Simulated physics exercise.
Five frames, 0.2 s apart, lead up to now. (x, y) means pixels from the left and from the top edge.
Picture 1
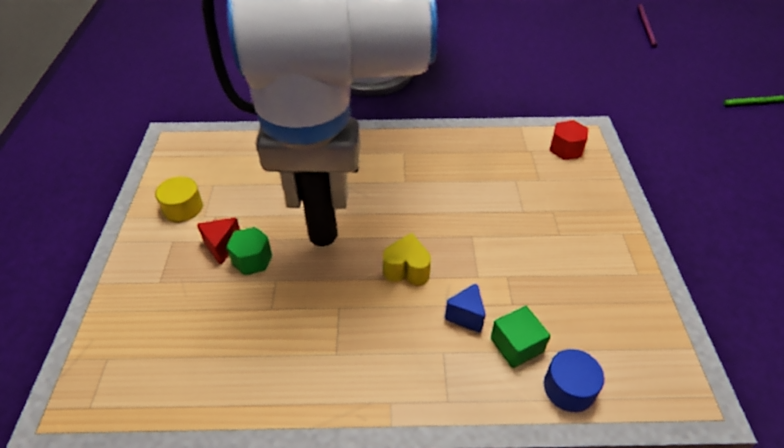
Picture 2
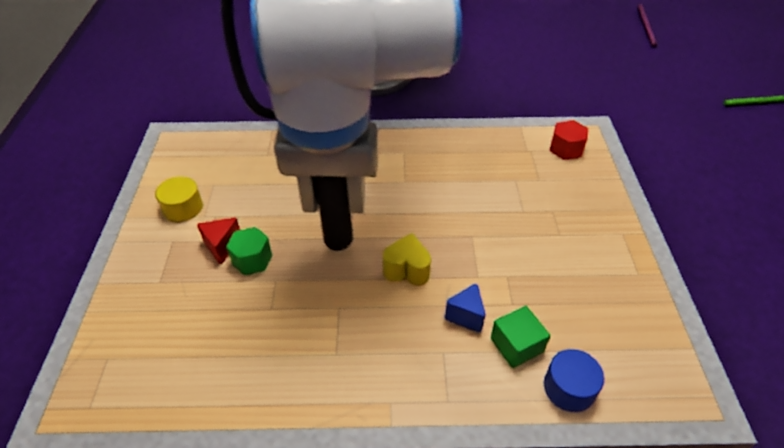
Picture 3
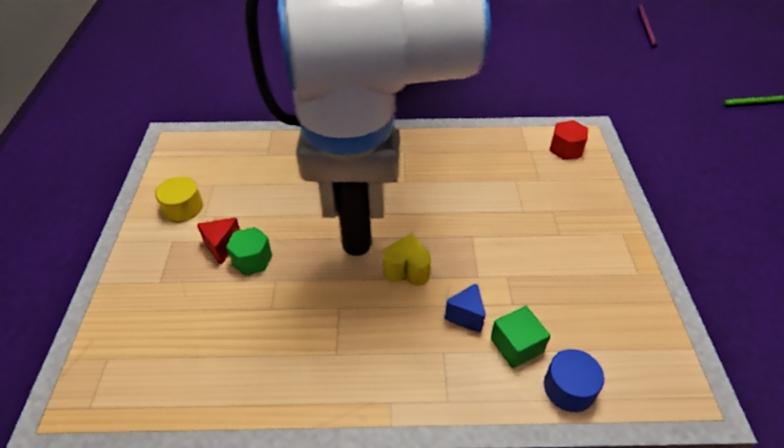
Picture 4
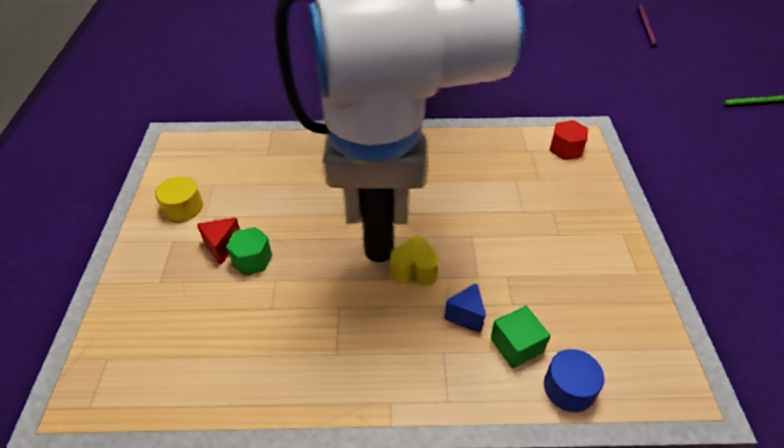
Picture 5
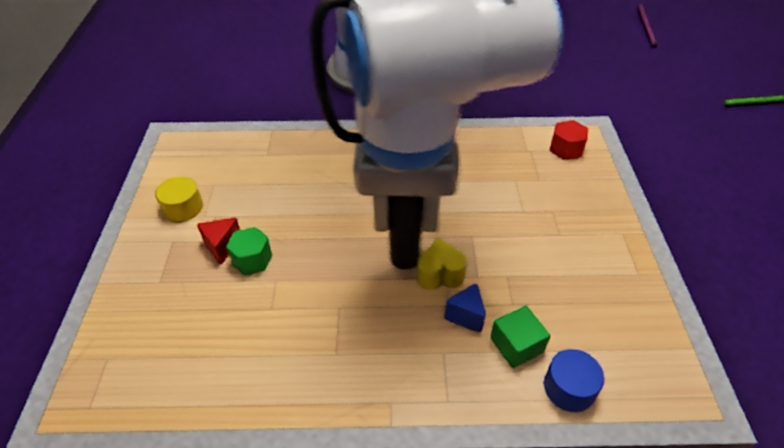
A robot arm with a black tip moved right across a wooden board, reached the yellow heart block and nudged it a little to the right, while the other colored blocks stayed still.
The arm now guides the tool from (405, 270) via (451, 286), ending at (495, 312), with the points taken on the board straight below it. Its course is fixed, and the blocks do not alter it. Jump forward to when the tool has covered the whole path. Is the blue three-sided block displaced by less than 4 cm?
My answer is yes.
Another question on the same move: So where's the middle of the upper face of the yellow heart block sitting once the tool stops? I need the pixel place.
It is going to be at (500, 262).
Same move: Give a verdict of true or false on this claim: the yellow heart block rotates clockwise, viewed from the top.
False - the claim does not hold.
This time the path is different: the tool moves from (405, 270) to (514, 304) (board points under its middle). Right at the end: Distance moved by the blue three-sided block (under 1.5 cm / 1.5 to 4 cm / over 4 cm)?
I'd go with under 1.5 cm for this block.
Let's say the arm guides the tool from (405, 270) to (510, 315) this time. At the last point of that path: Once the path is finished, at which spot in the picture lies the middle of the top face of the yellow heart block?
The centre of its top will be at (500, 261).
On the path given first. One third of the way, tool (437, 270); yellow heart block (473, 260), turned 30° anticlockwise.
Two thirds of the way, tool (468, 284); yellow heart block (496, 262), turned 75° anticlockwise; blue three-sided block (472, 302), turned 15° clockwise.
At the end, tool (497, 302); yellow heart block (500, 262), turned 85° anticlockwise; blue three-sided block (481, 314), turned 65° clockwise; green square block still.
